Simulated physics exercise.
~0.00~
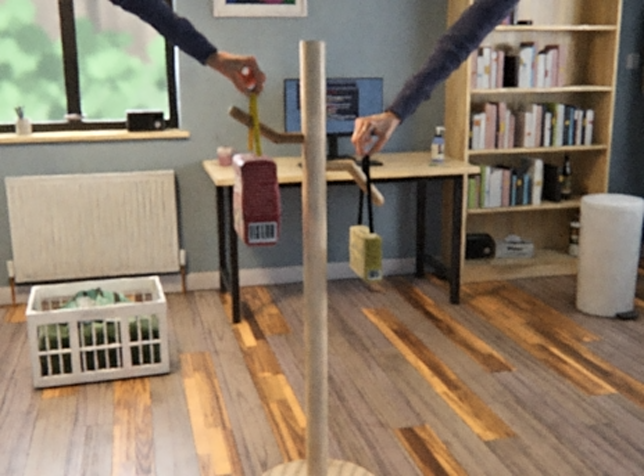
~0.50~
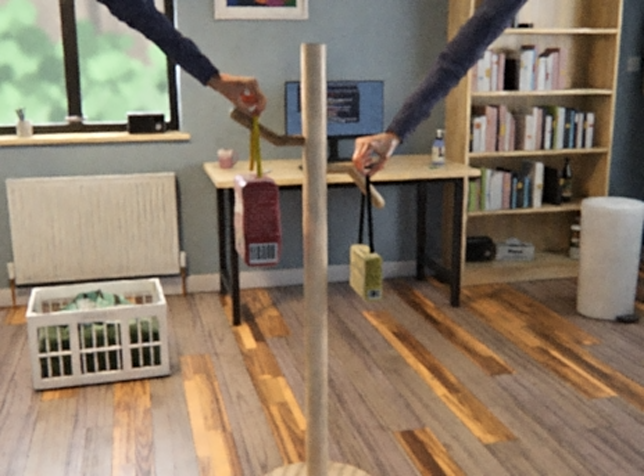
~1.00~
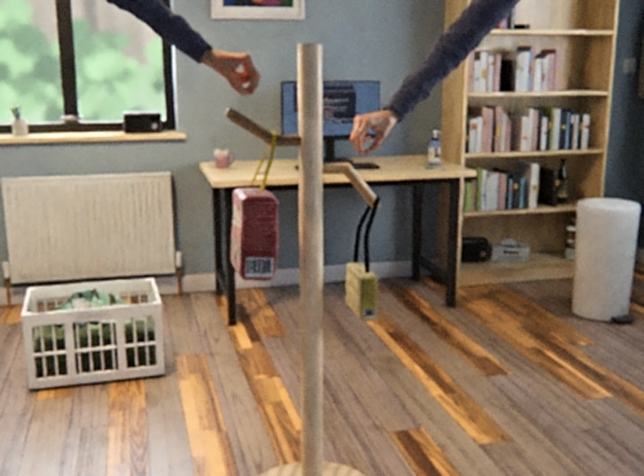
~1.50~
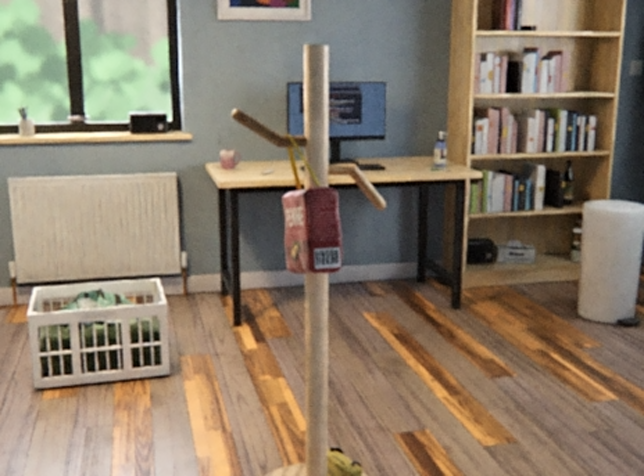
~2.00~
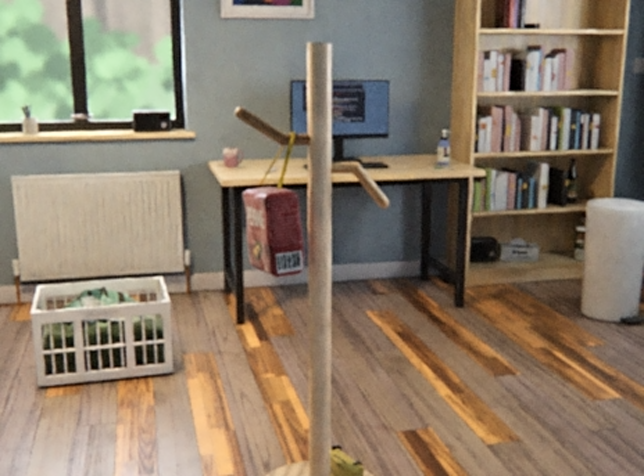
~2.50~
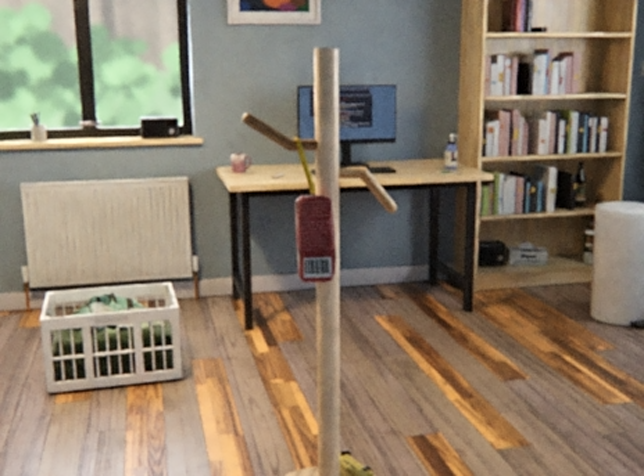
The clip opens on a wooden coat stand in a room with a desk, a bookcase and a white basket, as two hands hold a red sack and a yellow pouch by their loops at its pegs. The hands lower them, the sack at the left peg and the pouch at the right. Then they let go and draw back. The yellow pouch slips off its peg and drops to the floor by the stand's base. The red sack swings right, left and right again, still hanging from the left peg at the end.
